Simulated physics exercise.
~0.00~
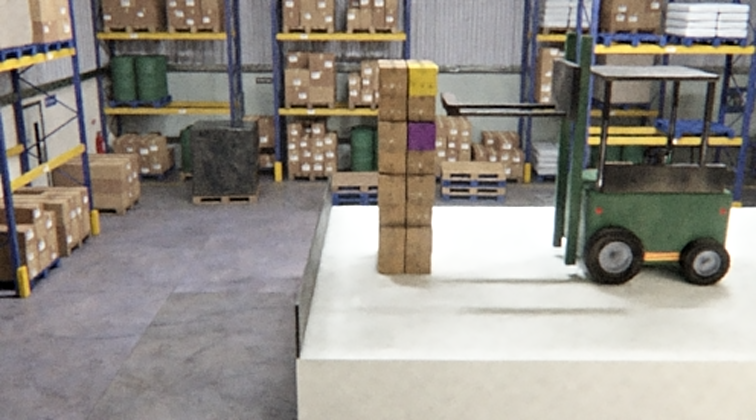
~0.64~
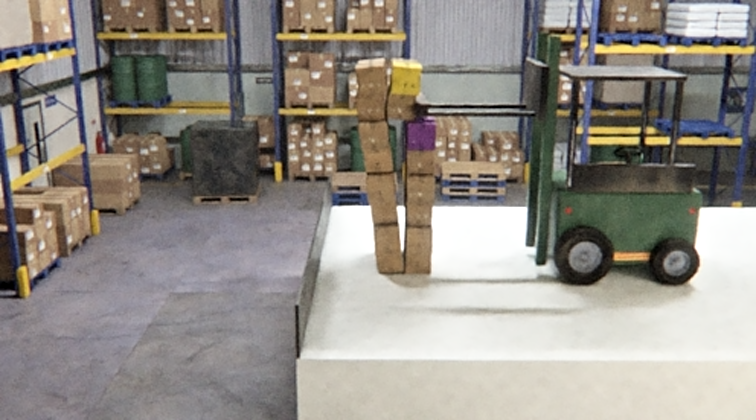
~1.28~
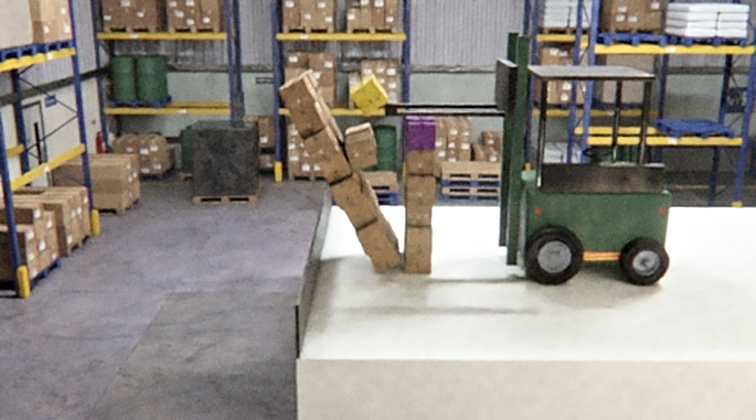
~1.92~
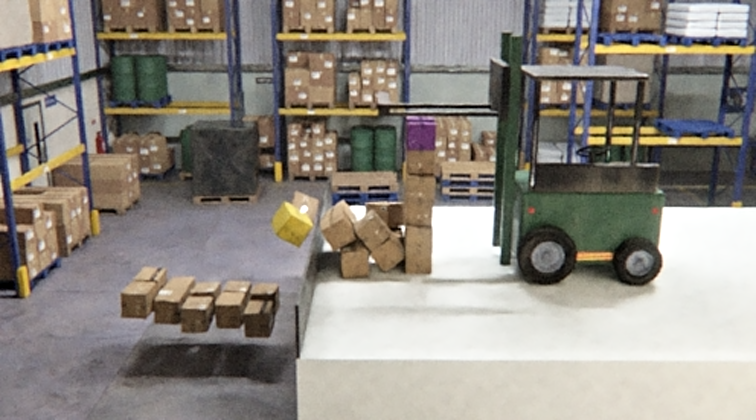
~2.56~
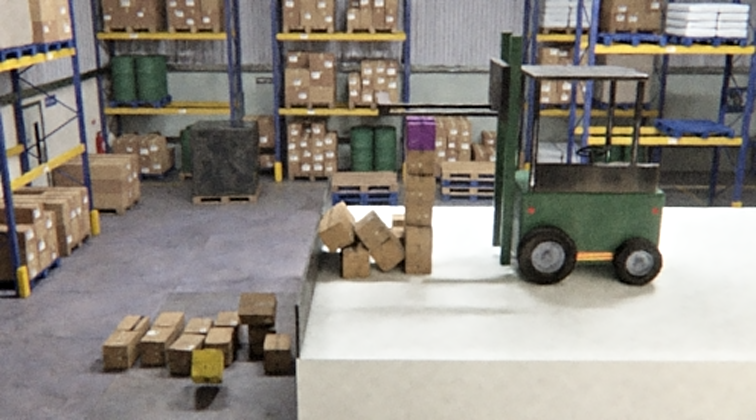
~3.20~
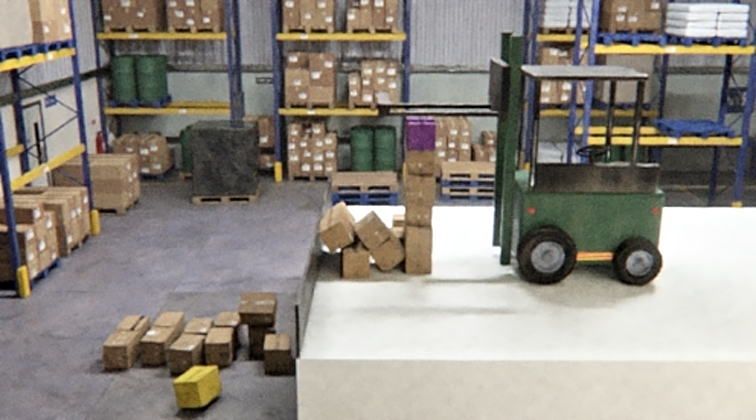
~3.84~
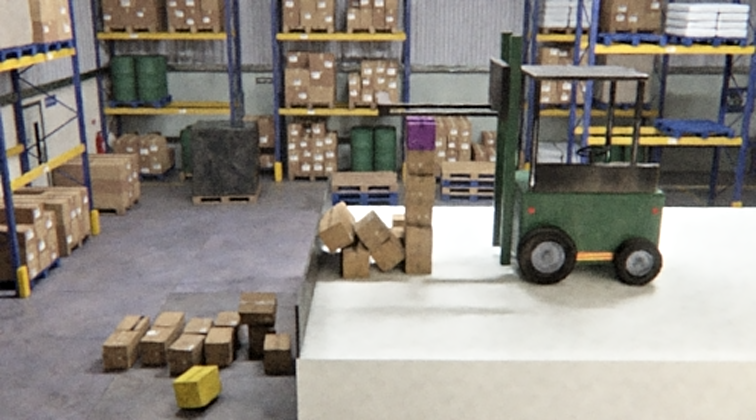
A green forklift's beam topples stacked cartons leftward, spilling many off the platform's edge.
